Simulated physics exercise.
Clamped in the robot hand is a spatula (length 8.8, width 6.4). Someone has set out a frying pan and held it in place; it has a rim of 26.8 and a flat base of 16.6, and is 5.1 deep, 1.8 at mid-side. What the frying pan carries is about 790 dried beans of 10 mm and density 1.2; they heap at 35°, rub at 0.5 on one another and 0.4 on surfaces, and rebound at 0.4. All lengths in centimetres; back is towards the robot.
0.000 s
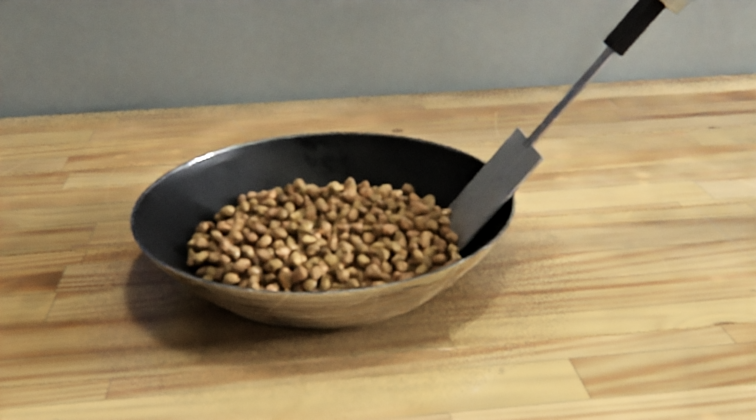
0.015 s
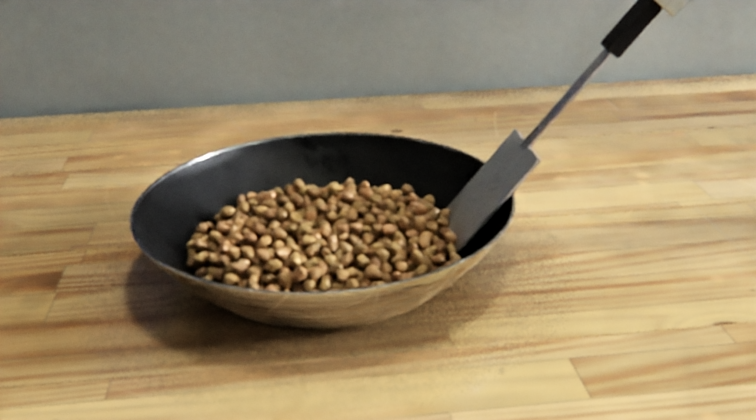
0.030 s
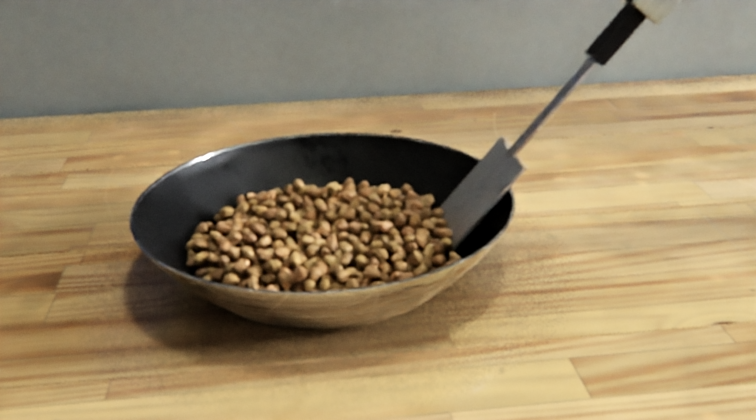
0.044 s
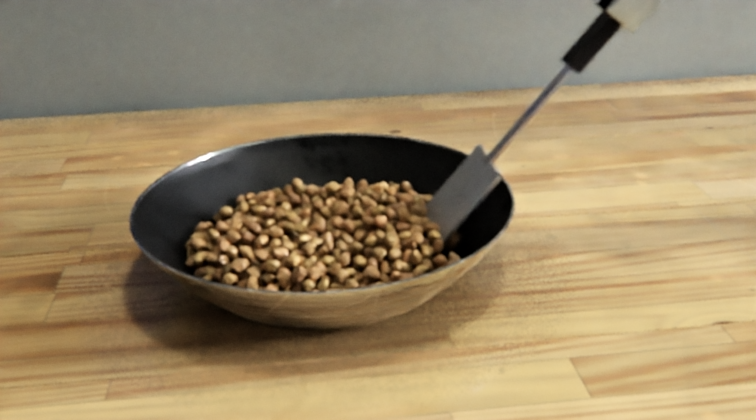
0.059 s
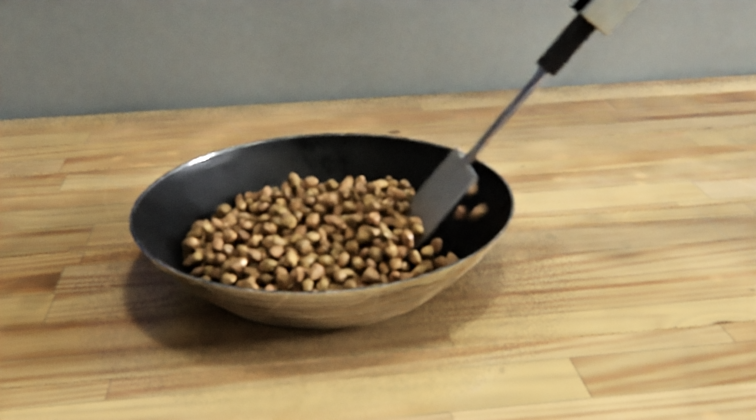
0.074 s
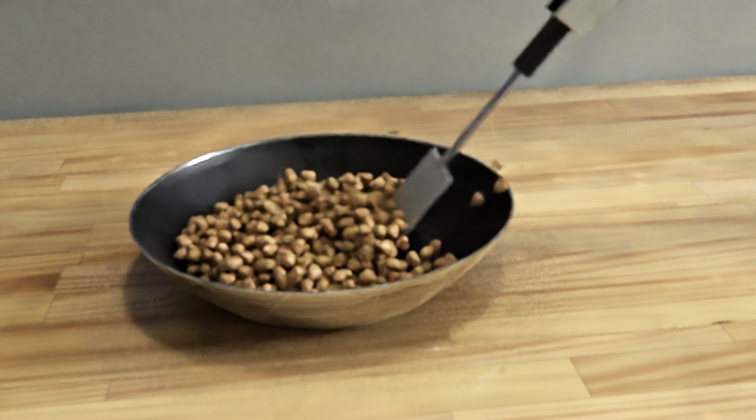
The footage shows a spatula resting at the right side of a dark pan of small brown nuggets on a wooden surface, then moving left through the pan, pushing the pile leftward as a few pieces scatter behind the blade.
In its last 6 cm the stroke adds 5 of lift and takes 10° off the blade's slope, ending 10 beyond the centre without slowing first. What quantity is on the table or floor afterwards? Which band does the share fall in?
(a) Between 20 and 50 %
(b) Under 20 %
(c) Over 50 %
Option a: Between 20 and 50 %.
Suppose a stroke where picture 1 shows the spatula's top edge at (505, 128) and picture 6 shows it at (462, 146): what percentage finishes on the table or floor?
Around 15 per cent finishes on the table or floor.
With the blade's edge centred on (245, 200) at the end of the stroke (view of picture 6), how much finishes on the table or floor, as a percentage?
My guess is roughly 15 percent.
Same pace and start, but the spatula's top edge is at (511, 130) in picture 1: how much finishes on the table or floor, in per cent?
Roughly 25%.
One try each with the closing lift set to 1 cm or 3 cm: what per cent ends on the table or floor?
Some 30 and 30 per cent.
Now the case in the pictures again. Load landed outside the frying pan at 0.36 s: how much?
10 %.
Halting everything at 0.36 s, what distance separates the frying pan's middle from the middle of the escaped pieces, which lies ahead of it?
It comes to near 28 cm ahead of the middle.
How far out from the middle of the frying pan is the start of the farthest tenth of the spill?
About 65 cm from the centre.
After 0.11 s, sloping 50°, highest piece 10 above the table; 787 in the frying pan, 3 on the blade or in flight.
After 0.15 s, sloping 47°, highest piece 13 above the table; 786 in the frying pan, 4 on the blade or in flight.
After 0.36 s, sloping 40°, highest piece 24 above the table; 583 in the frying pan, 65 on the table or floor, 142 on the blade or in flight.
After 1.41 s, sloping 40°, highest piece 6 above the table; 583 in the frying pan, 207 on the table or floor.
At rest, 583 in the frying pan, 207 on the table or floor. That is 26 % on the table or floor.
